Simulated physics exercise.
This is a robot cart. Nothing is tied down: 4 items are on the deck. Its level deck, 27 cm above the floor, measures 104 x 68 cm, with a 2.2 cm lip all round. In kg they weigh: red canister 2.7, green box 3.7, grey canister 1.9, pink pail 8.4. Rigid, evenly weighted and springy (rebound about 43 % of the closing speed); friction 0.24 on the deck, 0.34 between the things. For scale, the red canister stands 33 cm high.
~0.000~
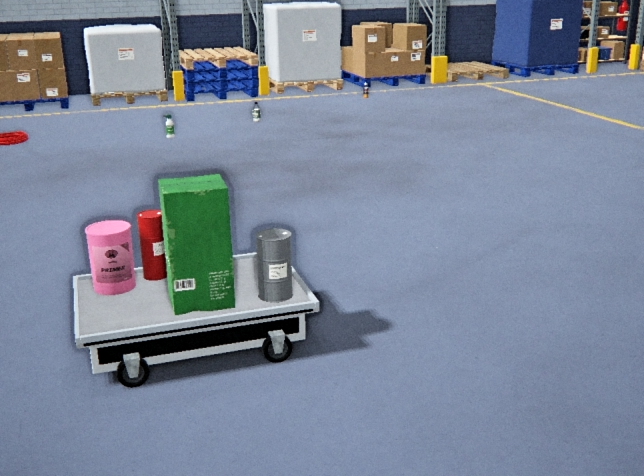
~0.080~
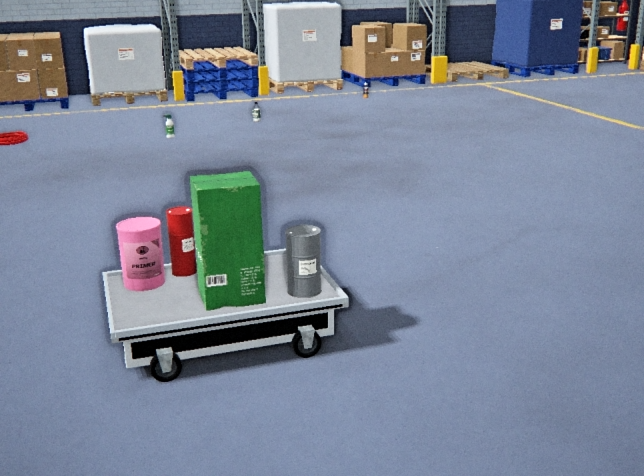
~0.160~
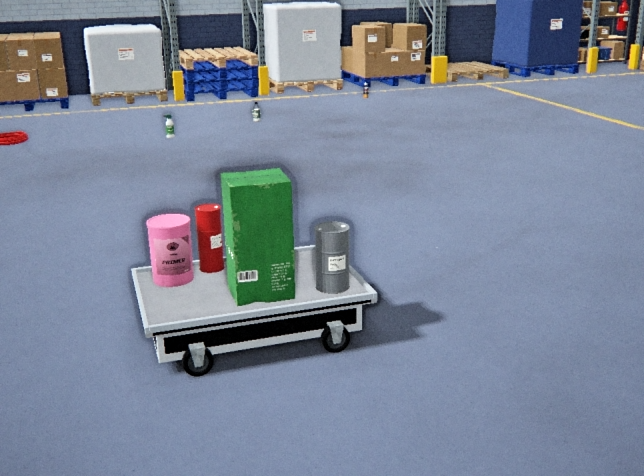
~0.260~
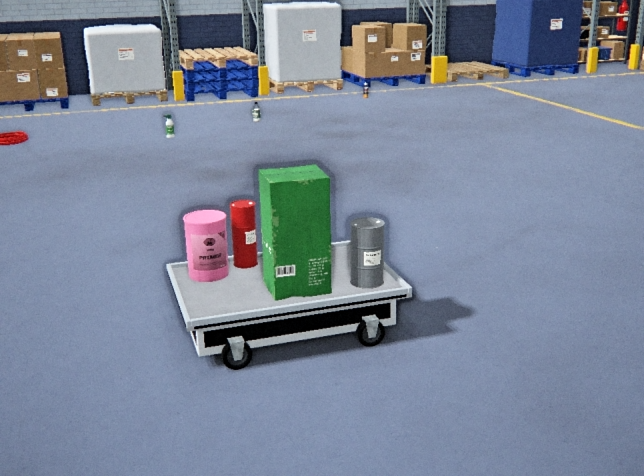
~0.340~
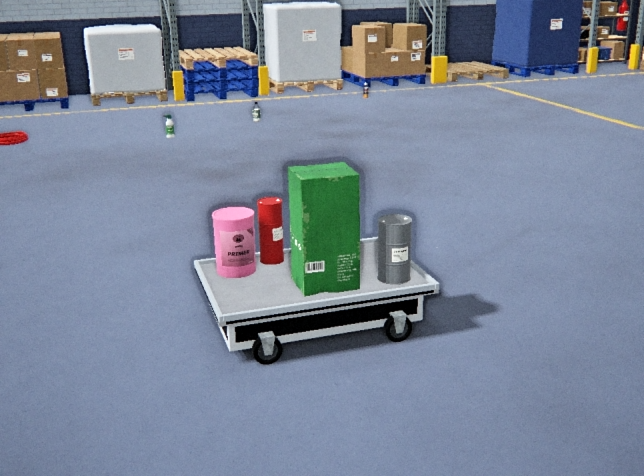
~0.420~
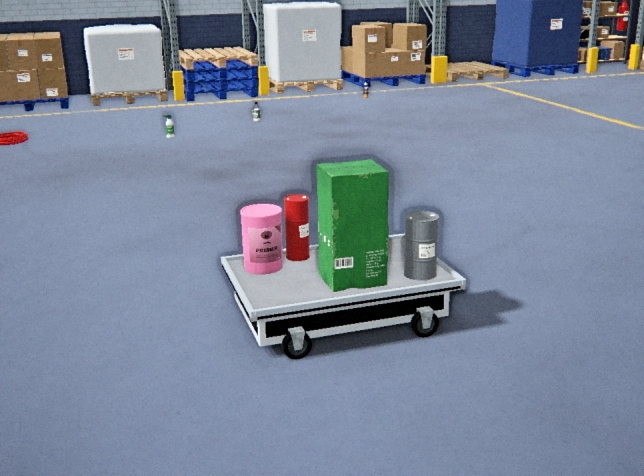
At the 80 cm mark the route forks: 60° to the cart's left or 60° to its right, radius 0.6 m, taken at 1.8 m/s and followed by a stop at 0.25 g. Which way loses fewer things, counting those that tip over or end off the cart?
Less is lost turning left.
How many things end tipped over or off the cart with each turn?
Left: 2; right: 4.
Turning left. Around 0.82 s, cart 148 cm along, turned 50°; green box and grey canister now off the cart; red canister shifted 27 cm near (394, 208); pink pail shifted 10 cm.
Around 1.12 s, cart 198 cm along, turned 60°; red canister shifted 44 cm near (425, 189); pink pail shifted 24 cm.
Finally (2.2 s), off the cart, green box and grey canister; not toppled but over 10 cm from the start, red canister and pink pail. Final places as that camera would see them, red canister near (433, 168), green box near (501, 213).
Turning right instead, red canister, green box, grey canister and pink pail tipped over or off the cart, 4 of 4 in all.
